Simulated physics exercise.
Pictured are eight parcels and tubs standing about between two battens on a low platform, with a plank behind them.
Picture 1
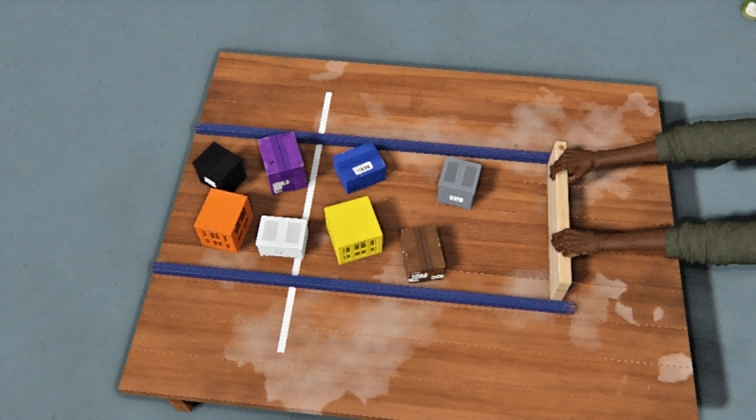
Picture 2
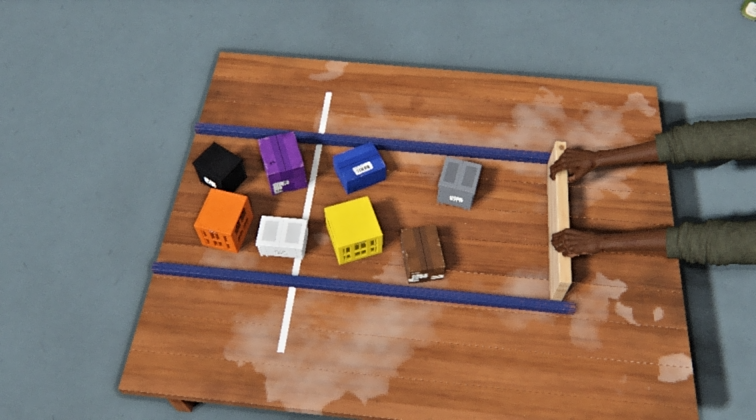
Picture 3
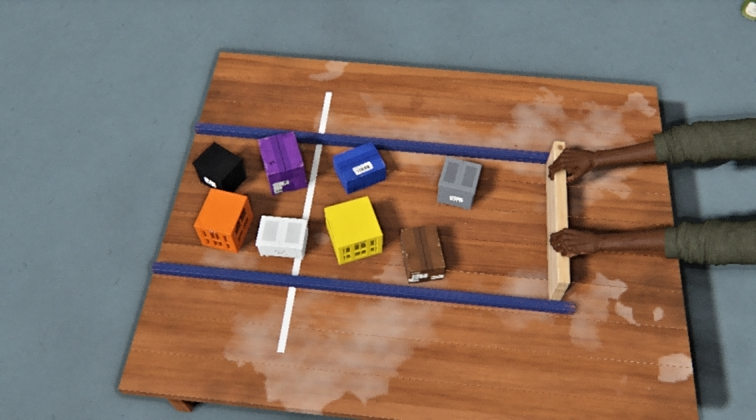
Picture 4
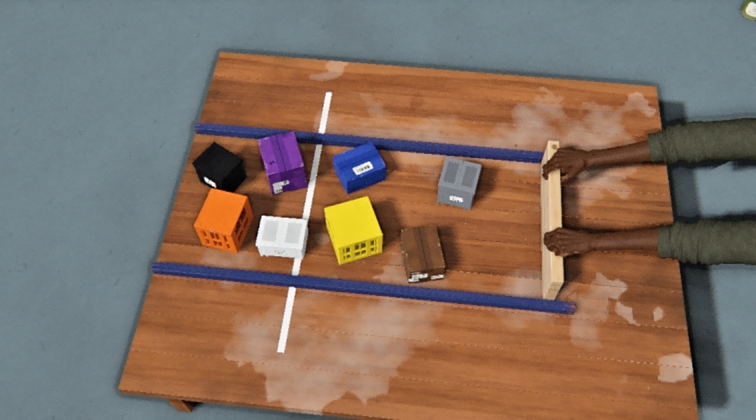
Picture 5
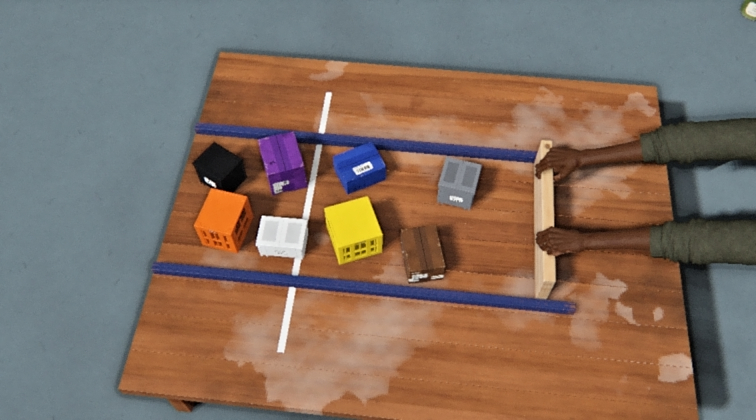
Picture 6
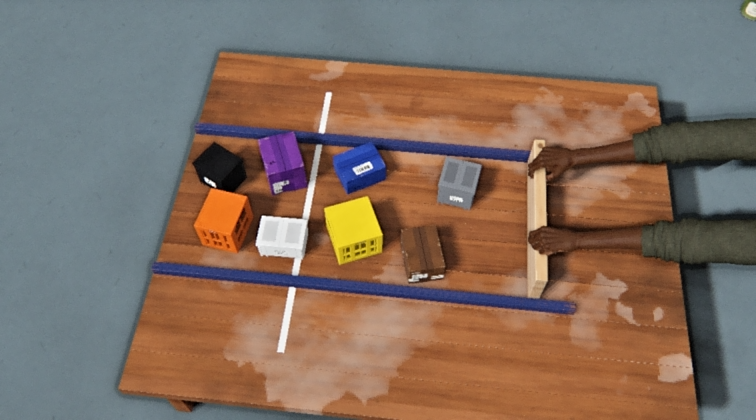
On a low wooden platform over a grey floor, seen from above by a camera that stays still, two dark blue battens run left to right. Between them stand black, orange, purple, white, blue, yellow, grey and brown parcels and tubs, with white tape crossing toward the left. Two hands at the right slide an upright pale plank slightly leftward, while the objects stay put.
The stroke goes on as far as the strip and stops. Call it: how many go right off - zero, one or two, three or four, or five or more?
One or two go off.
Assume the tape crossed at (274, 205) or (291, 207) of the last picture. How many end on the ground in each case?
Tallies in order: 2 and 2.
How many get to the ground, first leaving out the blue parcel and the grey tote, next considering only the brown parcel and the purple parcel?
1, then 0.
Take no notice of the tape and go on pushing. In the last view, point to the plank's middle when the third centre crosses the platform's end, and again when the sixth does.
At the first moment about (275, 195), at the next about (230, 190).
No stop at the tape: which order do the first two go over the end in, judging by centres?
Sequence: Orange crate before black tote.
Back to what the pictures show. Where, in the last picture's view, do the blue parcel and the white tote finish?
First (259, 150), then (200, 228).
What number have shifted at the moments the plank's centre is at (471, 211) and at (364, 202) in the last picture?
The first number is 1, the next one 7.
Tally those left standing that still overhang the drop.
I make it 0.
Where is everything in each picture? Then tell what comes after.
The first frame shows black tote (221, 171); orange crate (225, 221); purple parcel (283, 164); plank (558, 219); tape (307, 208).
The second frame shows orange crate (225, 221); blue parcel (360, 168).
The third frame shows purple parcel (283, 164); yellow crate (354, 230).
The fourth frame shows black tote (221, 171); white tote (283, 238).
The fifth frame shows orange crate (225, 221); plank (544, 218).
The sixth frame shows black tote (221, 171); orange crate (225, 221); purple parcel (283, 164); plank (537, 217); tape (307, 208).
Early on, none off yet; black tote at rest near (221, 171); orange crate at rest near (225, 221); purple parcel at rest near (283, 164).
Finally, the number that fall off is one or two; lost, orange crate and black tote.
